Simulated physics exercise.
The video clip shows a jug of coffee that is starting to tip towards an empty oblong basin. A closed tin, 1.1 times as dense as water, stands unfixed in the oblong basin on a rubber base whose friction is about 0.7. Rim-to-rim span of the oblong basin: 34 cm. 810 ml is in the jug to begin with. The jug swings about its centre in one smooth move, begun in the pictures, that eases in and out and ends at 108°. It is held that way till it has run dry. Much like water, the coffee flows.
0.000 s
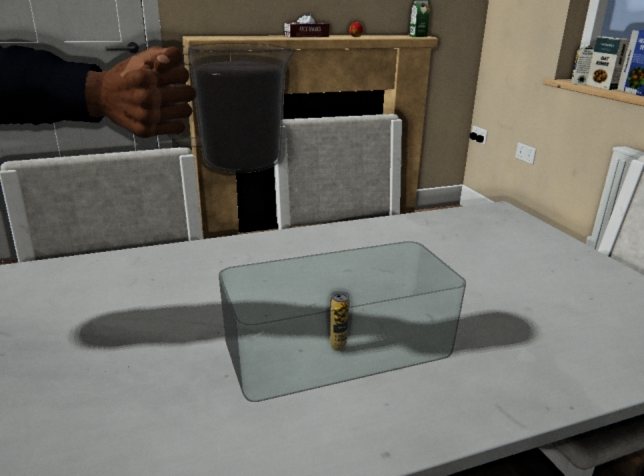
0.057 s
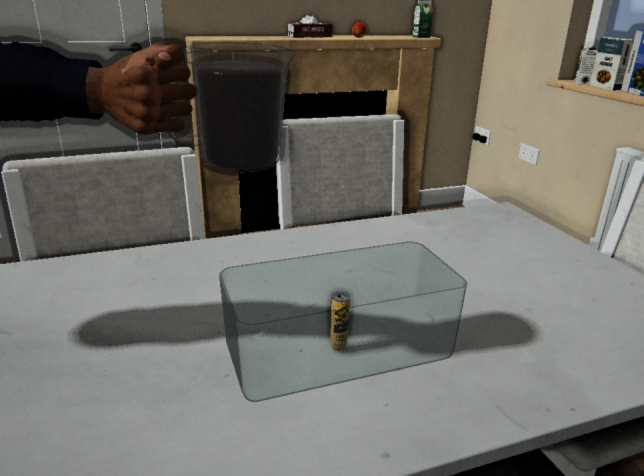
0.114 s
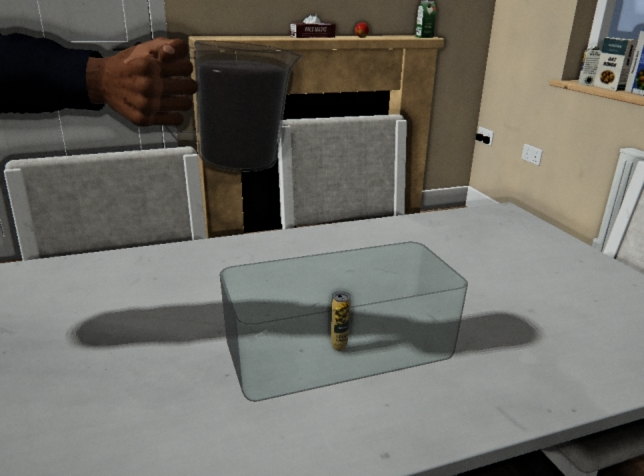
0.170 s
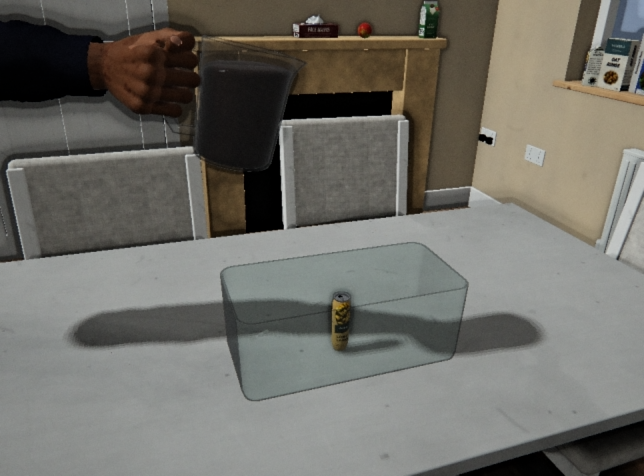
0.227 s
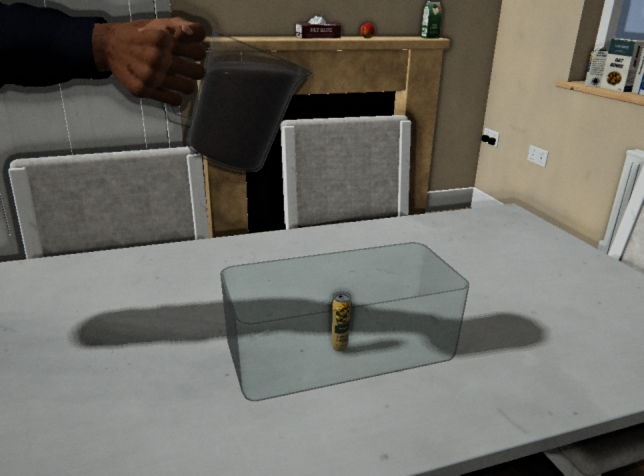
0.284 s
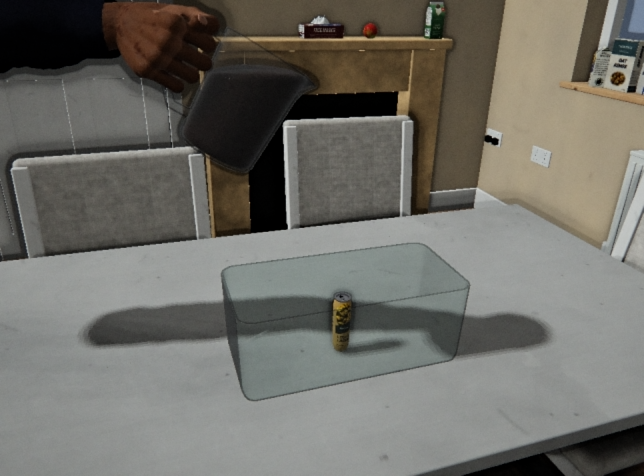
In a dining room, a hand at the upper left holds a jug of dark liquid upright, then steadily tilts it to the right above a table where a yellow tin and a clear oblong basin stay still.
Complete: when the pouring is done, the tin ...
... is still on its feet.
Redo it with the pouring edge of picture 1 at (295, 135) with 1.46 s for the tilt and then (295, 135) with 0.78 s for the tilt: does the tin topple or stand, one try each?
Trial 1 - tin tips; trial 2 - tin tips.
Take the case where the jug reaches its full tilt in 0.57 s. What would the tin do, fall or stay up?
The tin would stay balanced.
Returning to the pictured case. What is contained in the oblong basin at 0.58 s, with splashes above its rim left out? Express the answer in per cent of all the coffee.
Close to 6 in a hundred.
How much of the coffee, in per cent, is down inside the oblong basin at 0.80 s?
Roughly 52 %.
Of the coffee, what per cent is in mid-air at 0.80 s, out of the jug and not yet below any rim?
About 34 per cent.
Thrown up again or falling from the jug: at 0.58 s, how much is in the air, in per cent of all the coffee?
My guess is roughly 32 %.
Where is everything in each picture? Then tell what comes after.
Tilt 0°; pouring edge (296, 49); surface from (194, 68) to (281, 66); the oblong basin's rim runs from (228, 297) to (441, 262); the tin's top is at (340, 299), in the first picture.
Tilt 1°; pouring edge (297, 50); surface from (195, 67) to (281, 67), in the second picture.
Tilt 6°; pouring edge (301, 54); surface from (198, 65) to (284, 69), in the third picture.
Tilt 12°; pouring edge (307, 61); surface from (202, 67) to (290, 69), in the fourth picture.
Tilt 21°; pouring edge (312, 72); surface from (205, 75) to (299, 71), in the fifth picture.
Tilt 32°; pouring edge (316, 86); surface from (198, 93) to (311, 79), in the sixth picture.
Then, 0.58 s in, the tilt is 92° and 62 per cent is still to pour; the tin stands where it began.
Then, 0.80 s in, the tilt is 108° and 15 per cent is still to pour; the tin stands where it began.
Then, 1.03 s in, the tilt is 108° and 1 per cent is still to pour; the tin stands where it began.
Then, 1.28 s in, the tilt is 108° and 0 per cent is still to pour; the tin stands where it began.
Finally, the tin stands where it began.
